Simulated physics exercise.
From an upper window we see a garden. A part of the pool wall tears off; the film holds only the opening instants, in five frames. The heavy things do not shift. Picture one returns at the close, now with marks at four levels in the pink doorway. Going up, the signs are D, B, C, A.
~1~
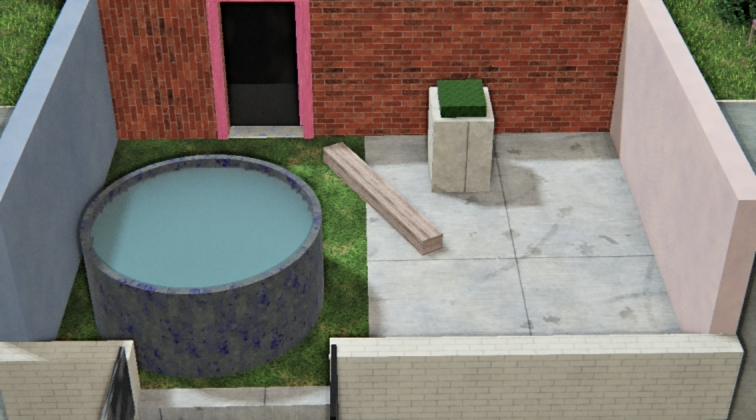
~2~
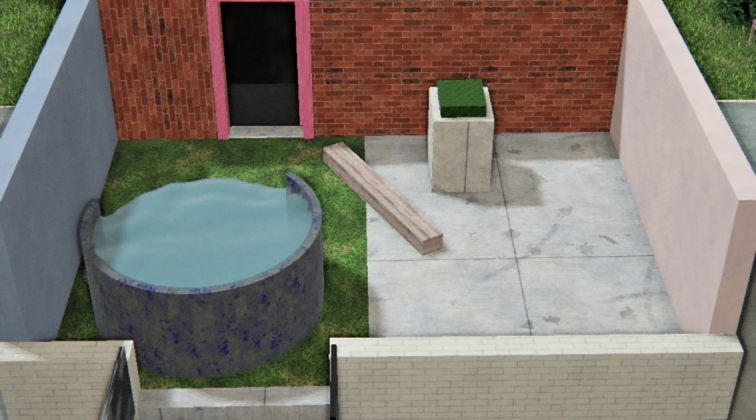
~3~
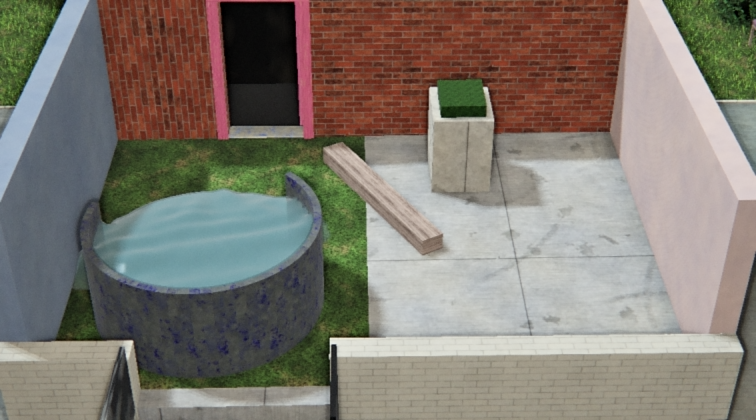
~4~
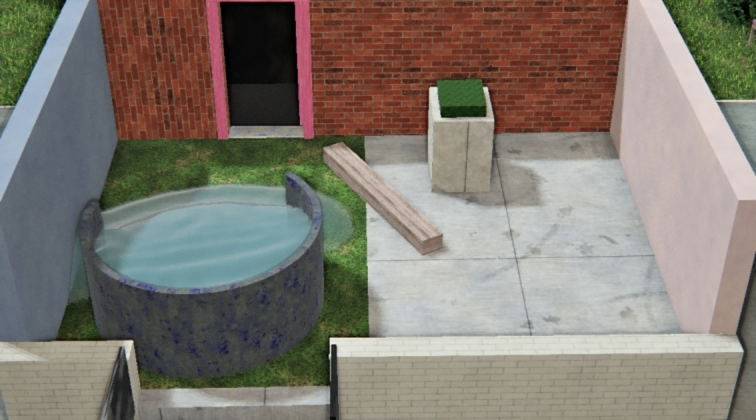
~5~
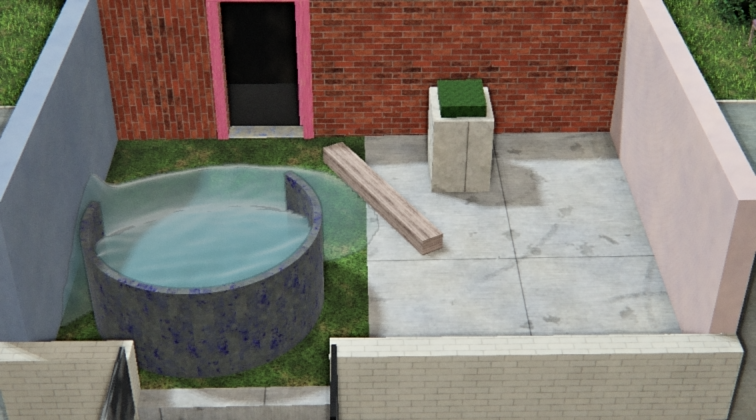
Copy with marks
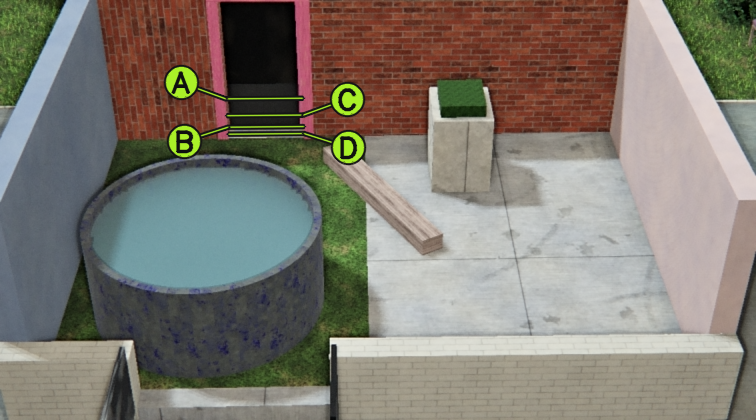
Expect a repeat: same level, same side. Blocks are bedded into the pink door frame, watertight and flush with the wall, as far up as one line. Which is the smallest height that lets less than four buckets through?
Use mark A.
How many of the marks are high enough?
One.
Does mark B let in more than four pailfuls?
Yes, that goes wrong.
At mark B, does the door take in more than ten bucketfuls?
Yes, it does.
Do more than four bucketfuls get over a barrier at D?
Yes, that goes wrong.
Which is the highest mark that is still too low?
C it is.
On the marked copy, A at (264, 98); B at (266, 126); C at (265, 115); D at (266, 133); from the bottom up D, B, C, A.
For mark A, a splash gets over, under a bucket.
For mark B, dozens of bucketfuls pour in.
For mark C, about 8 bucketfuls get in.
For mark D, dozens of bucketfuls pour in.
